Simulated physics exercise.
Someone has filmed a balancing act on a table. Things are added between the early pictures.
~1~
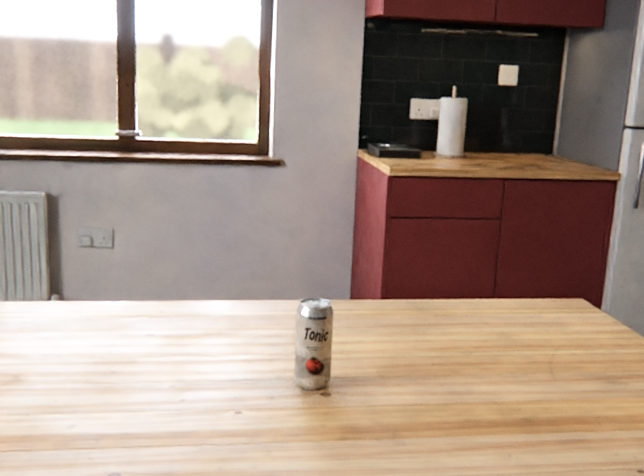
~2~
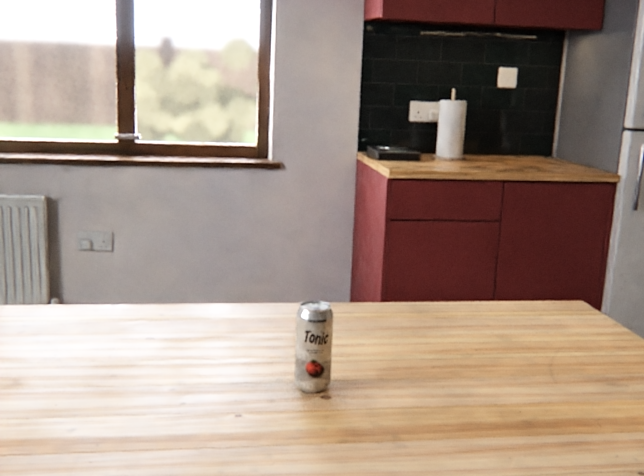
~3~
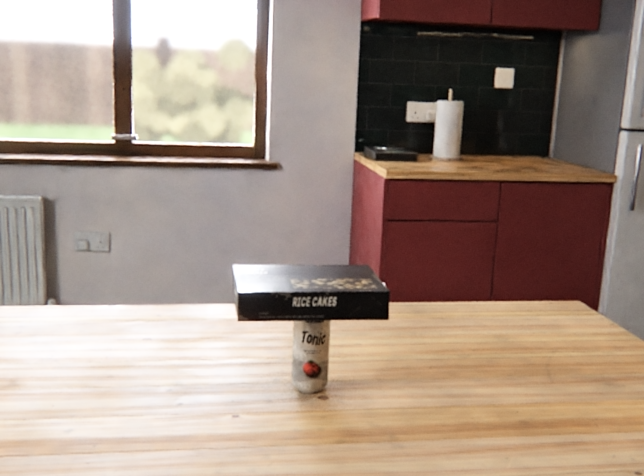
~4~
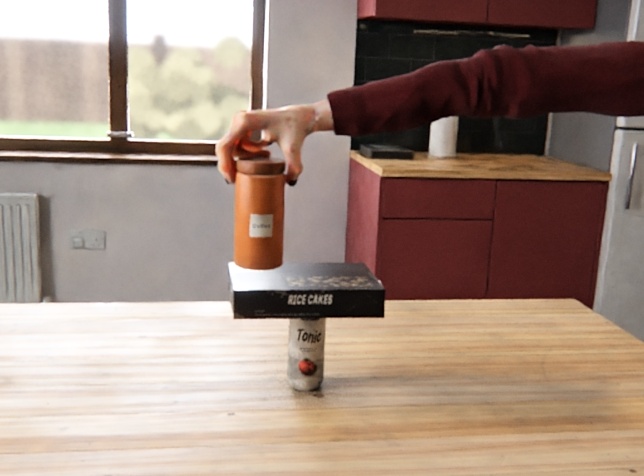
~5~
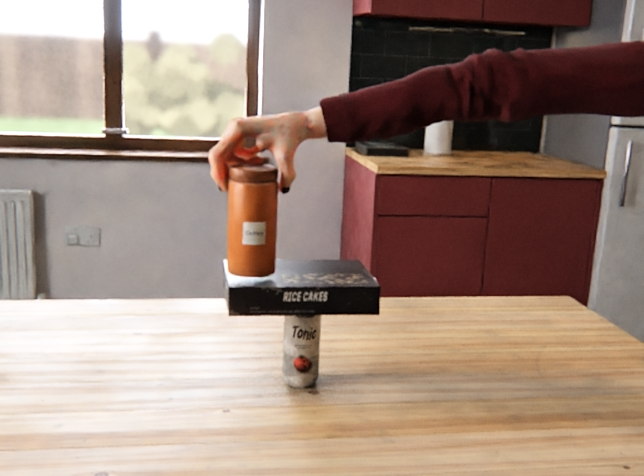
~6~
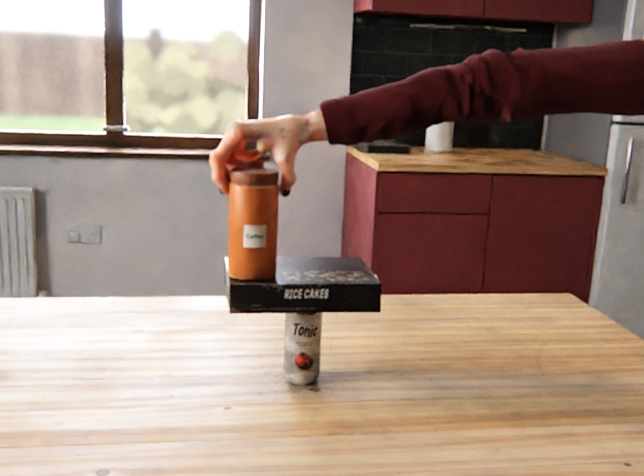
In the video, a can stands on a wooden table, then a black rice cakes box appears on top of it, and a hand lowers an orange jar onto the left side of the box and keeps holding it.
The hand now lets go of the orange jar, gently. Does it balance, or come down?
As it turns out, it loses its balance.
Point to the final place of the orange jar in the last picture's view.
Around (165, 380).
Then, 0.40 s past the last view, orange jar now fallen; black packet rocked 66° from its first pose.
Then, 0.60 s past the last view, black packet now fallen.
Finally, fallen, orange jar and black packet; white can still in place. Final places as the last picture's camera would see them, orange jar near (165, 380). The stack comes apart.
